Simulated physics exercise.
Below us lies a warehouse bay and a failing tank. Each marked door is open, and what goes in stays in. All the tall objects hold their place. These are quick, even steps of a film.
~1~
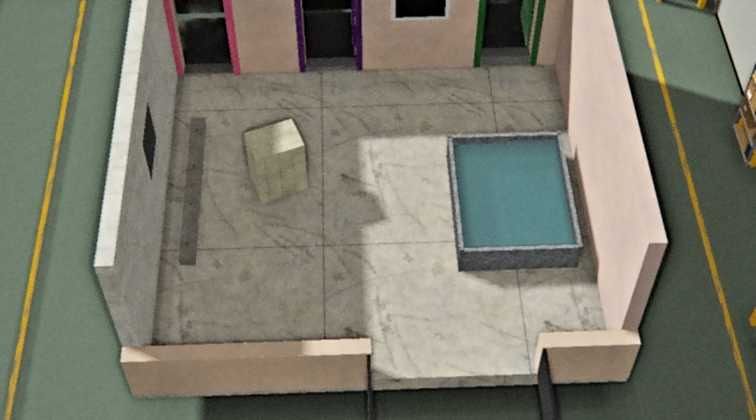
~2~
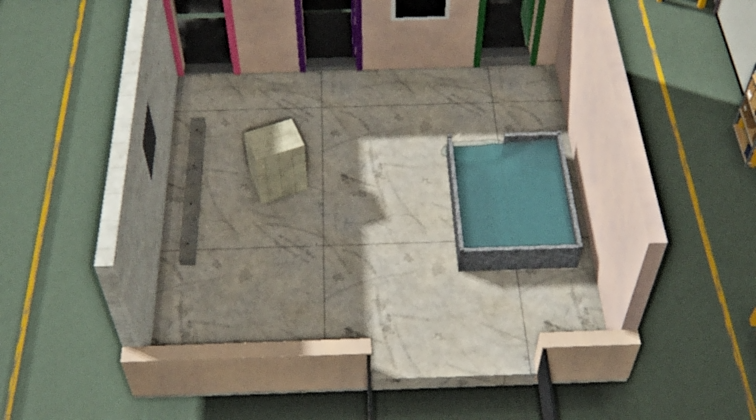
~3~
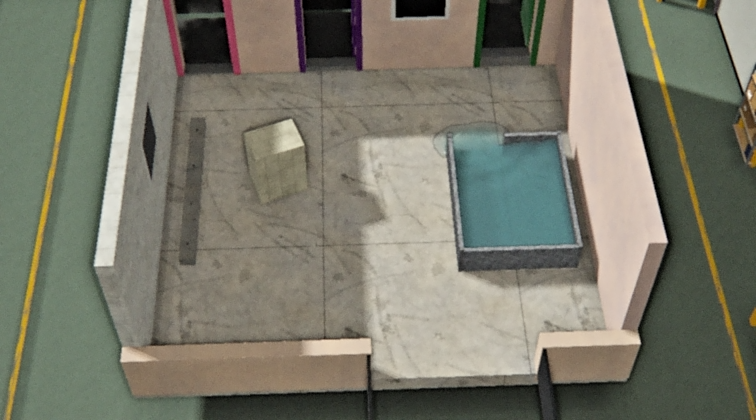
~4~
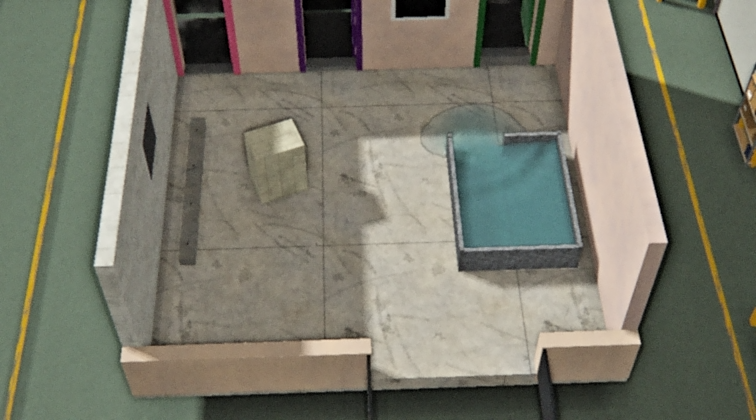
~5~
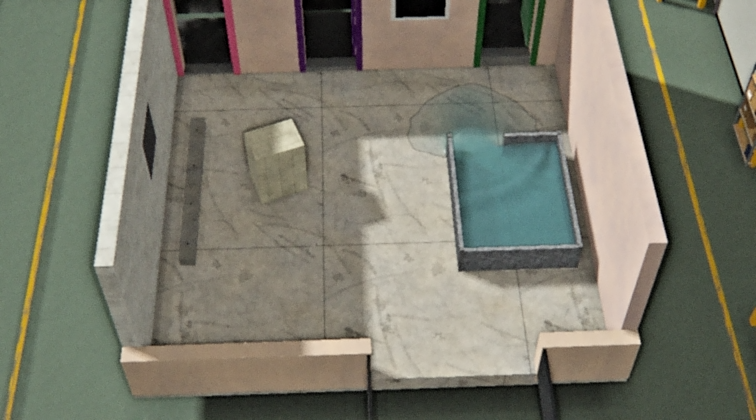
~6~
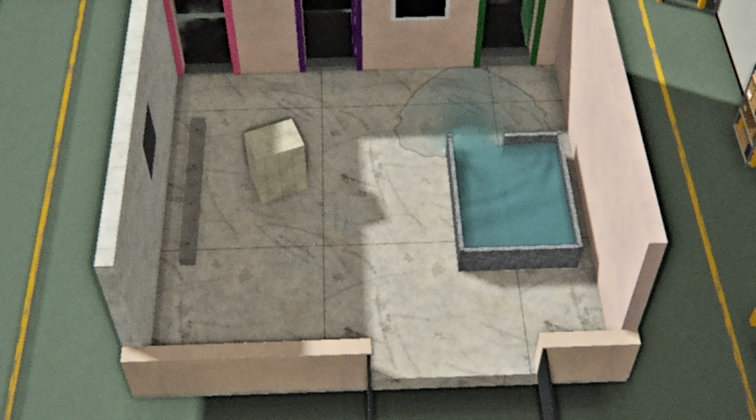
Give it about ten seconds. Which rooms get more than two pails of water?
One by one: The pink door takes more than that; the green door stays under that; the purple door stays under that.
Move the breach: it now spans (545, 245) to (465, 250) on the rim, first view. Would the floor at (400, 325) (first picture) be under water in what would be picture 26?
At that place: Covered.
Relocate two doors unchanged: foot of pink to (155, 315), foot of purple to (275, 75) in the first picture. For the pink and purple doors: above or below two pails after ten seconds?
Then: Pink door takes less; purple door keeps below it.
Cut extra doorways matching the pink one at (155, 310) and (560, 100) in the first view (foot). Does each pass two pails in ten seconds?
In turn: Is under, takes more.
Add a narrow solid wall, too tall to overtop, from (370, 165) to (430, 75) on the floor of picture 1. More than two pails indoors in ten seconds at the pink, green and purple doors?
My reading: Pink door holds, green door holds, purple door is under.
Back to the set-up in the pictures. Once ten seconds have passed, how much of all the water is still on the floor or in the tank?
I make it 94 per cent.
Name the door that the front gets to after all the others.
The door marked pink.
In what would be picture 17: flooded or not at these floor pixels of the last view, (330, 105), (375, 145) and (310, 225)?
One after the other: Wet, dry, free of water.
A moment on, water covers 15 % of the floor; the pink door not reached, the green door wet at the sill, nothing in, the purple door not reached.
Next, water covers 20 % of the floor; the pink door not reached, the green door wet at the sill, nothing in, the purple door wet at the sill, nothing in.
Then, water covers 30 % of the floor; the pink door wet at the sill, nothing in, the green door wet at the sill, nothing in, the purple door under two buckets in.
Later, water covers 45 % of the floor; the pink door over two buckets in, the green door wet at the sill, nothing in, the purple door under two buckets in.
In the end, water covers 70 % of the floor; the pink door far over two buckets in, the green door wet at the sill, nothing in, the purple door under two buckets in.
